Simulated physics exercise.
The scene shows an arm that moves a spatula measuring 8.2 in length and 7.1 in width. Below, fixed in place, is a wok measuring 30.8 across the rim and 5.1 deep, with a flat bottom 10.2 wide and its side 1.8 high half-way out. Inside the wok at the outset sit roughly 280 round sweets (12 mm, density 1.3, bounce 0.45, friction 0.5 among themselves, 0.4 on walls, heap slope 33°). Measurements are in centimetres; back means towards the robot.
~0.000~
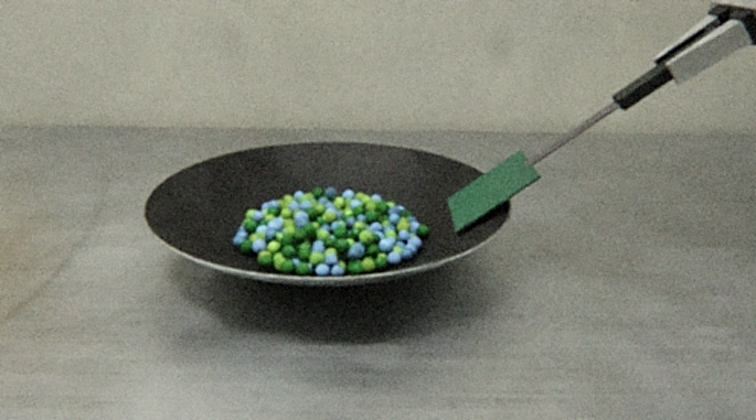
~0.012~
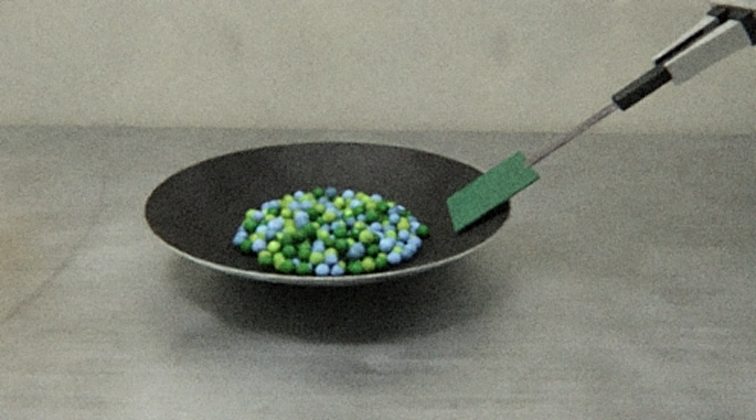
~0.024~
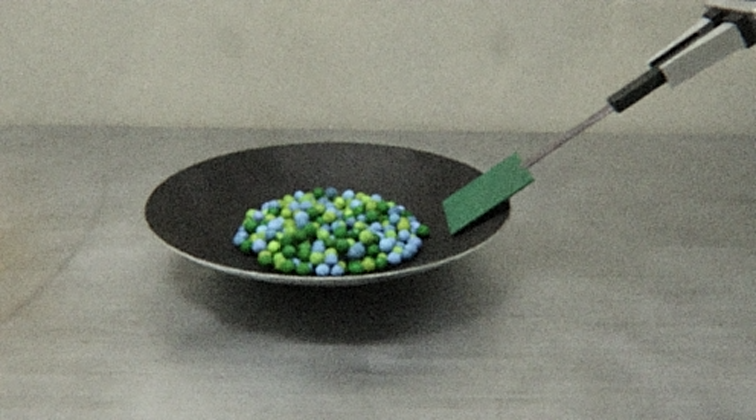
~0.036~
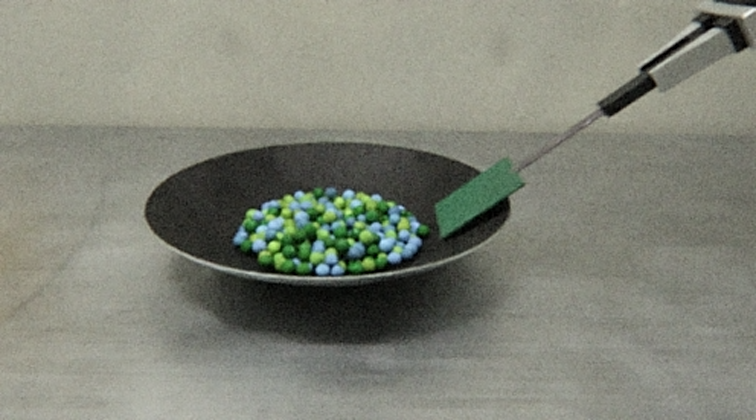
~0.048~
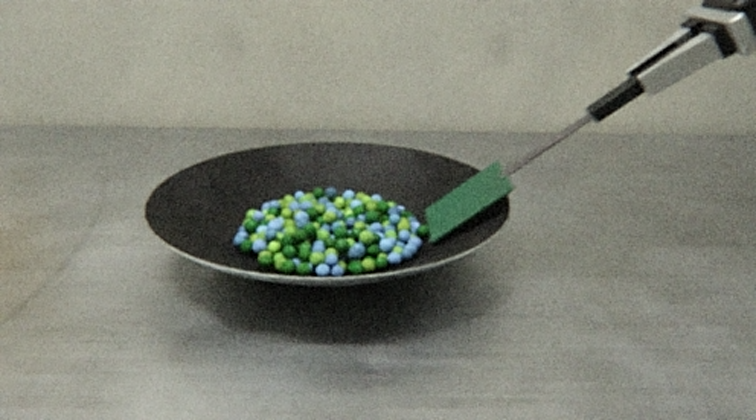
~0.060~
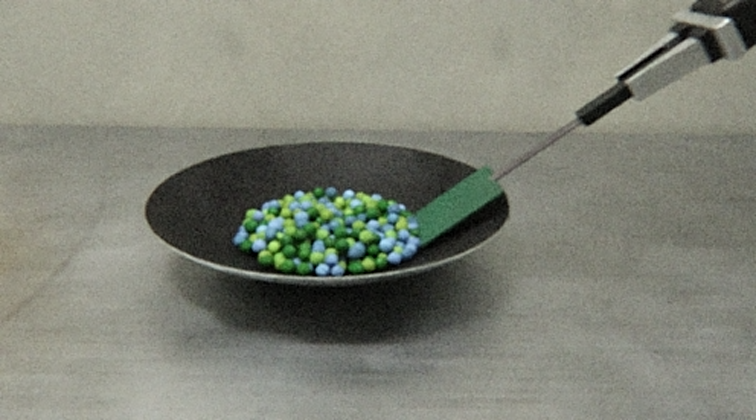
On a grey surface, a robot arm sliding a green spatula down a dark wok's right side to green and blue sweets.
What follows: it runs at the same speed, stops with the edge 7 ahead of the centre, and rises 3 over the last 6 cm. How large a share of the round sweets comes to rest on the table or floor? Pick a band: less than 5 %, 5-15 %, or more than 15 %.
It falls in the band less than 5 %.
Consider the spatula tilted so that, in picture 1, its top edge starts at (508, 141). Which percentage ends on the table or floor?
Roughly 0%.
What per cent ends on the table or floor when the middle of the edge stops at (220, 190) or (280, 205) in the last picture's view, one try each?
Try 1: Approx. 15 %; try 2: Approx. 0 %.
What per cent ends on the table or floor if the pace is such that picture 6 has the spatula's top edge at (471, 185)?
Estimate: Close to 20 %.
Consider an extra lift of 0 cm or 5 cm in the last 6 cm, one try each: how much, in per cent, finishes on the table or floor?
First try about 0 %, second try about 5 %.
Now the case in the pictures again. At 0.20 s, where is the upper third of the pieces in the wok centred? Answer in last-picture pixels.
Centre: Roughly (243, 209) in the last picture.
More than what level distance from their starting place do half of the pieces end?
Distance: Near 5 cm.
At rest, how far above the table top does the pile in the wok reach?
Near 5.5 centimetres high.
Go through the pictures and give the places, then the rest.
In the first frame, the spatula top edge at (531, 163), sloping 38°; upper third of the load around (329, 224), from x 240 to 425, top at y 195; 284 in the wok.
In the second frame, the spatula top edge at (530, 163), sloping 38°; upper third of the load around (329, 224), from x 240 to 425, top at y 195.
In the third frame, the spatula top edge at (525, 165), sloping 38°; upper third of the load around (330, 224), from x 240 to 425, top at y 195.
In the fourth frame, the spatula top edge at (516, 169), sloping 38°; upper third of the load around (330, 224), from x 240 to 425, top at y 195.
In the fifth frame, the spatula top edge at (506, 174), sloping 38°; upper third of the load around (330, 224), from x 240 to 425, top at y 195.
In the sixth frame, the spatula top edge at (495, 178), sloping 38°; upper third of the load around (331, 224), from x 240 to 415, top at y 195; 284 in the wok.
After 0.13 s, sloping 38°, highest piece 6 above the table; 284 in the wok.
After 0.20 s, sloping 38°, highest piece 6 above the table; 284 in the wok.
After 0.44 s, sloping 38°, highest piece 6 above the table; 281 in the wok, 1 on the table or floor, 2 on the blade or in flight.
After 1.49 s, sloping 38°, highest piece 5 above the table; 281 in the wok, 3 on the table or floor.
In the end, 281 in the wok, 3 on the table or floor. That is 1 % on the table or floor.
